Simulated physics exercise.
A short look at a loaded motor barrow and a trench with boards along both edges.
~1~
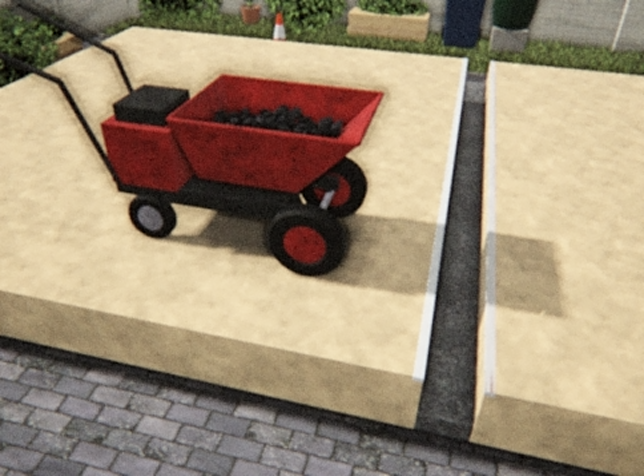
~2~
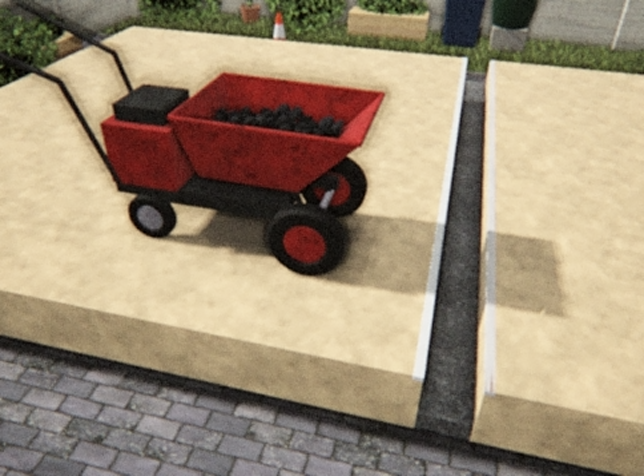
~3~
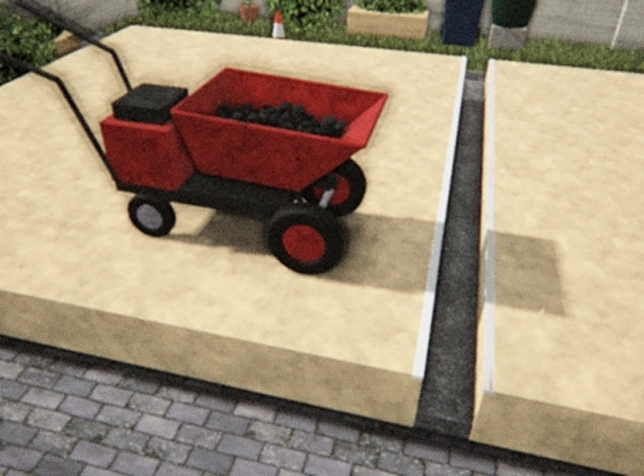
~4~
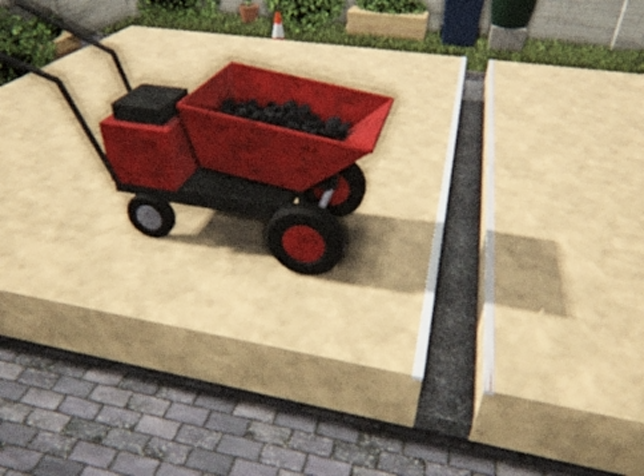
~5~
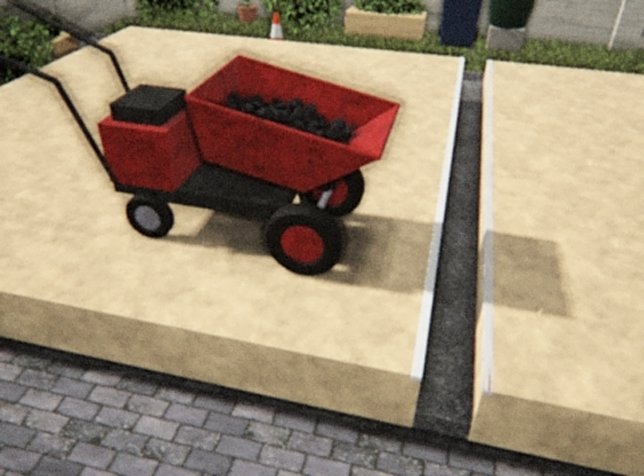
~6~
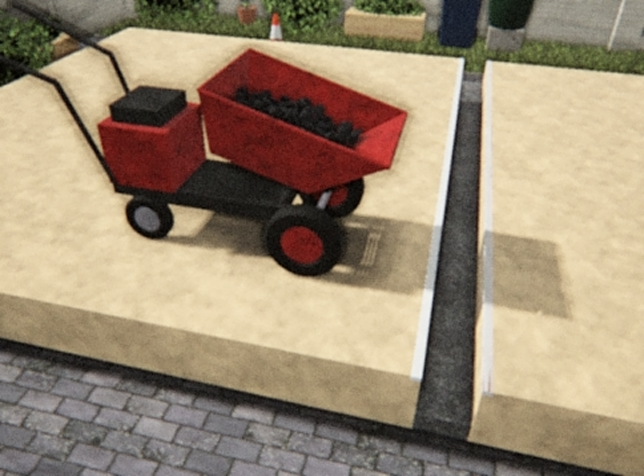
Red motor barrow standing on a pale slab beside a narrow trench, its skip of black lumps slowly tilting forward to the right.
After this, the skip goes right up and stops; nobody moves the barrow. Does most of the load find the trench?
In the trench: The larger part.
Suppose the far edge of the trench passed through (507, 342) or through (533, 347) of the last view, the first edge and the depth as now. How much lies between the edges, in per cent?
About 100 and 100 per cent.
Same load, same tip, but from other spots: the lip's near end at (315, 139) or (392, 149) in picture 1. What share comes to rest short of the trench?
First some 40, then 0 per cent.
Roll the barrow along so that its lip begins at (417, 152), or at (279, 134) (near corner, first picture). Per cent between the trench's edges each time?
Near 20 % and 20 %.
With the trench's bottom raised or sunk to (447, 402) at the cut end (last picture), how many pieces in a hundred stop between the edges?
Near 80 %.
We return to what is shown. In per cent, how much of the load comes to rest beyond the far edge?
Some 0 per cent.
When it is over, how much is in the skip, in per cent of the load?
About 0 per cent.
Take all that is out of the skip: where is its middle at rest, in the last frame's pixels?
At about (457, 284).
Soon after the last picture, skip tipped steeply; all in the skip.
A little later, skip tipped steeply; nearly all in the skip; a stray few short of the trench; a small part in or heaped over the trench.
Later still, skip tipped right over; a small part in the skip; a stray few short of the trench; most in or heaped over the trench; a stray few beyond it.
At rest, skip tipped right over; a stray few short of the trench; nearly all in or heaped over the trench; a stray few beyond it.
